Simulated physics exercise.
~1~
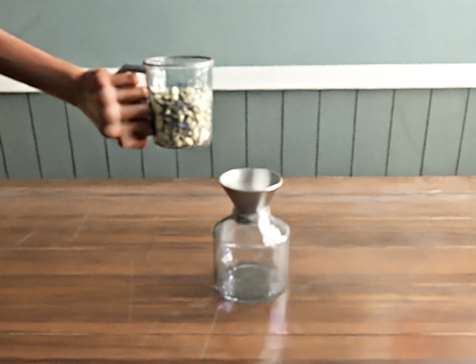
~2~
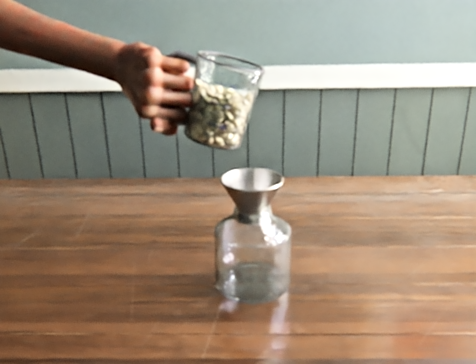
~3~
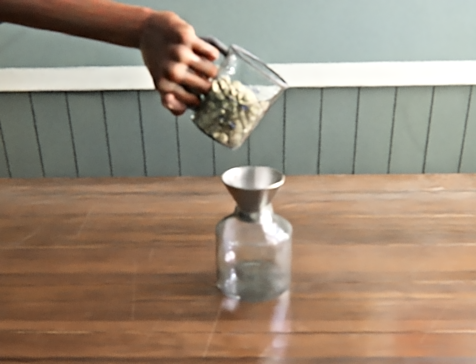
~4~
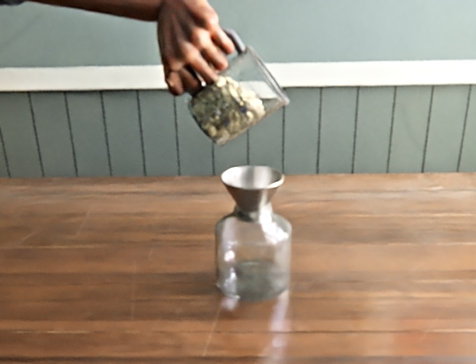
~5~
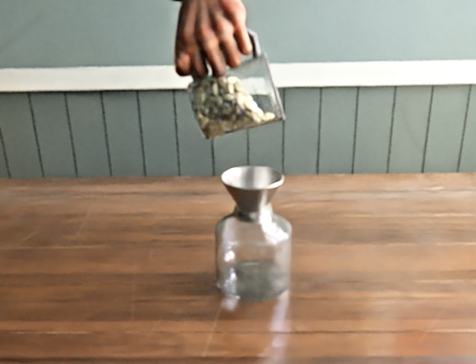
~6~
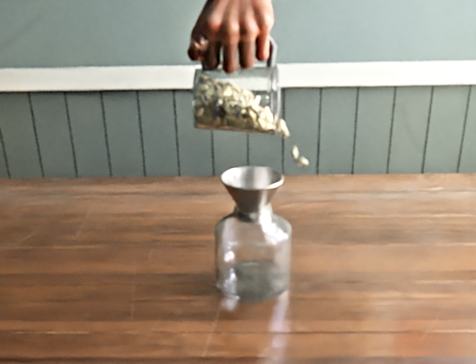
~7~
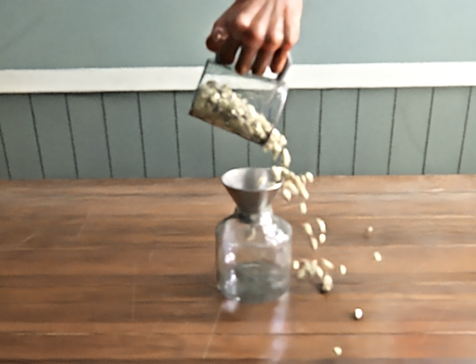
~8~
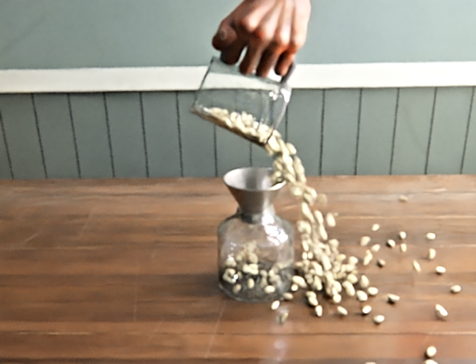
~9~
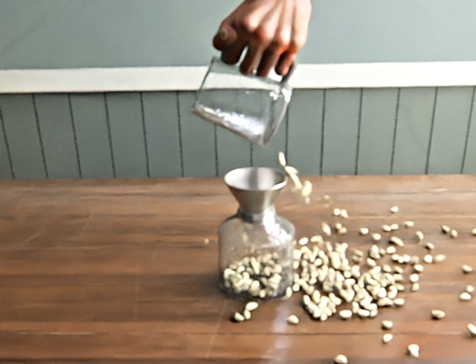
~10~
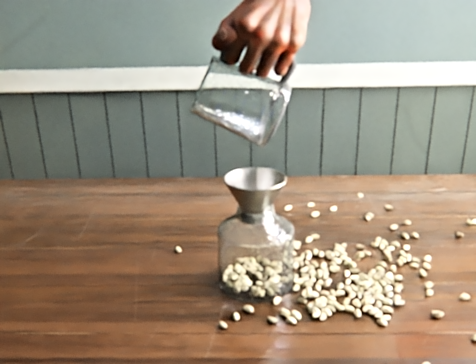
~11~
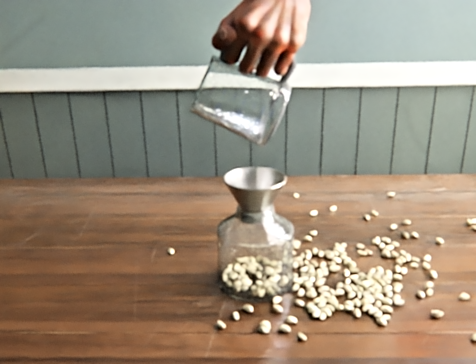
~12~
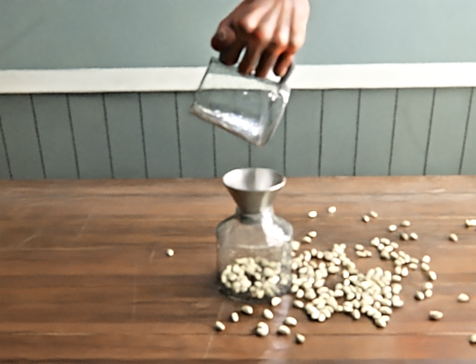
A hand holding a clear glass cup of pale beans comes in from the left, above a glass jar with a grey metal funnel in its neck. The jar stands on a brown wooden table before a grey-green panelled wall with a white rail, seen from the front by a slightly swaying camera. The cup moves right and tips over the funnel until beans slide from its lip. Many miss on the right and scatter across the table, while others drop into the jar. The tilted cup ends nearly empty, with a small heap in the jar and most beans spilt outside.
